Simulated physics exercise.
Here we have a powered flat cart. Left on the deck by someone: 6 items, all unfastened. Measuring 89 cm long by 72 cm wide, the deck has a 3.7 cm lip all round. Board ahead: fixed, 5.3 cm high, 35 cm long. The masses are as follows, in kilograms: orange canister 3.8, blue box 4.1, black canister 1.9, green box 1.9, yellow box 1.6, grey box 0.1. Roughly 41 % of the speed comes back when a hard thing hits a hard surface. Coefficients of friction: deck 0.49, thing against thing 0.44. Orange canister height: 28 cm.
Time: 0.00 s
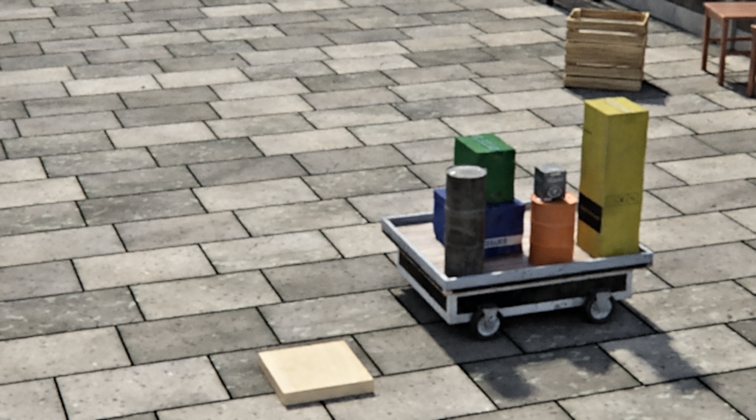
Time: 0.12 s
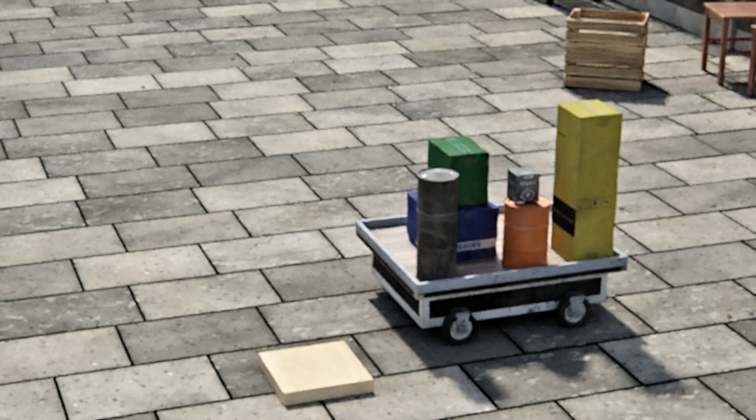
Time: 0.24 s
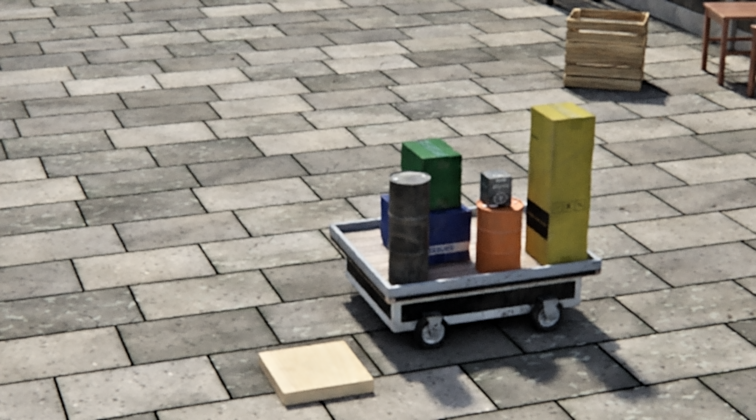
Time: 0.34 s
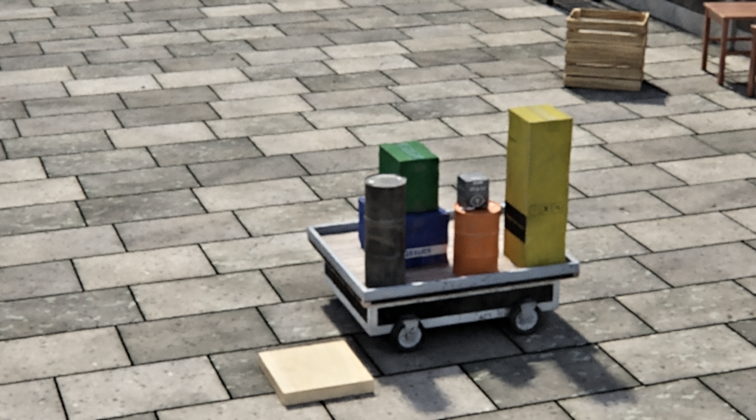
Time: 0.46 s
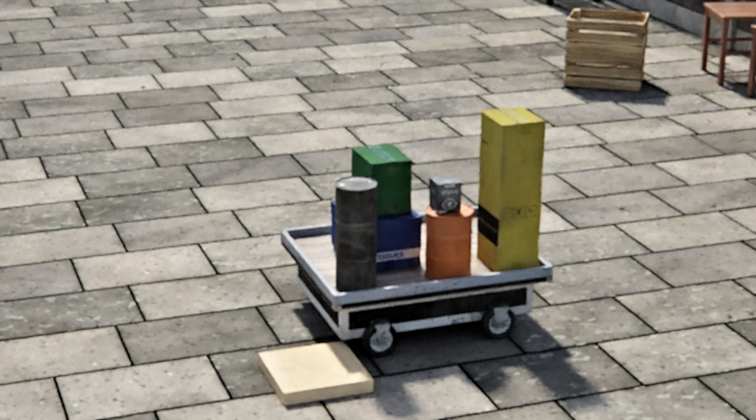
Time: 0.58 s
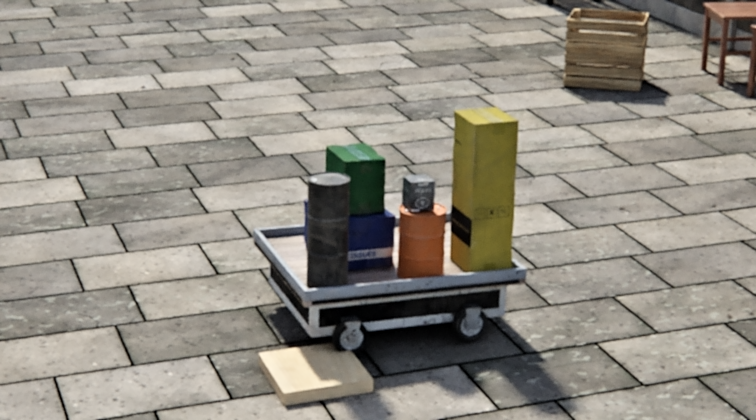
A flat cart with a raised rim rolls slowly and steadily leftward across grey paving, seen from above by a still camera. On it stand a tall yellow box at right, an orange canister topped by a small grey box, a black canister at left, and a green box on a blue one. Its near side draws close behind a pale flat board, while a wooden crate stays put in the background.
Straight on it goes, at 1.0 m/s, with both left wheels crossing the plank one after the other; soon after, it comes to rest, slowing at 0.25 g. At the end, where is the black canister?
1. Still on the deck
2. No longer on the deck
Answer: 1.
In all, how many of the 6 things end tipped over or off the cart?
The answer is 3.
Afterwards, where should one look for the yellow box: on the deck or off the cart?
When everything stops, the yellow box is out of bounds.
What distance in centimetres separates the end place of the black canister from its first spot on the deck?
Roughly 16 centimetres.
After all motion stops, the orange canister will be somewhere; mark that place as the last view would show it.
Roughly at (81, 287) in the last picture.
Around 1.18 s, 118 cm covered; black canister at 39° to upright near (207, 243); yellow box at 11° to upright; grey box at 6° to upright.
Around 1.68 s, 168 cm covered; yellow box now off the cart; black canister at 43° to upright near (86, 265); grey box upside down.
Finally (3.5 s), off the cart, yellow box; on their side or leaning hard on the deck, black canister and grey box; the other 3 still in place (within 10 cm). Final places as that camera would see them, black canister near (17, 272).
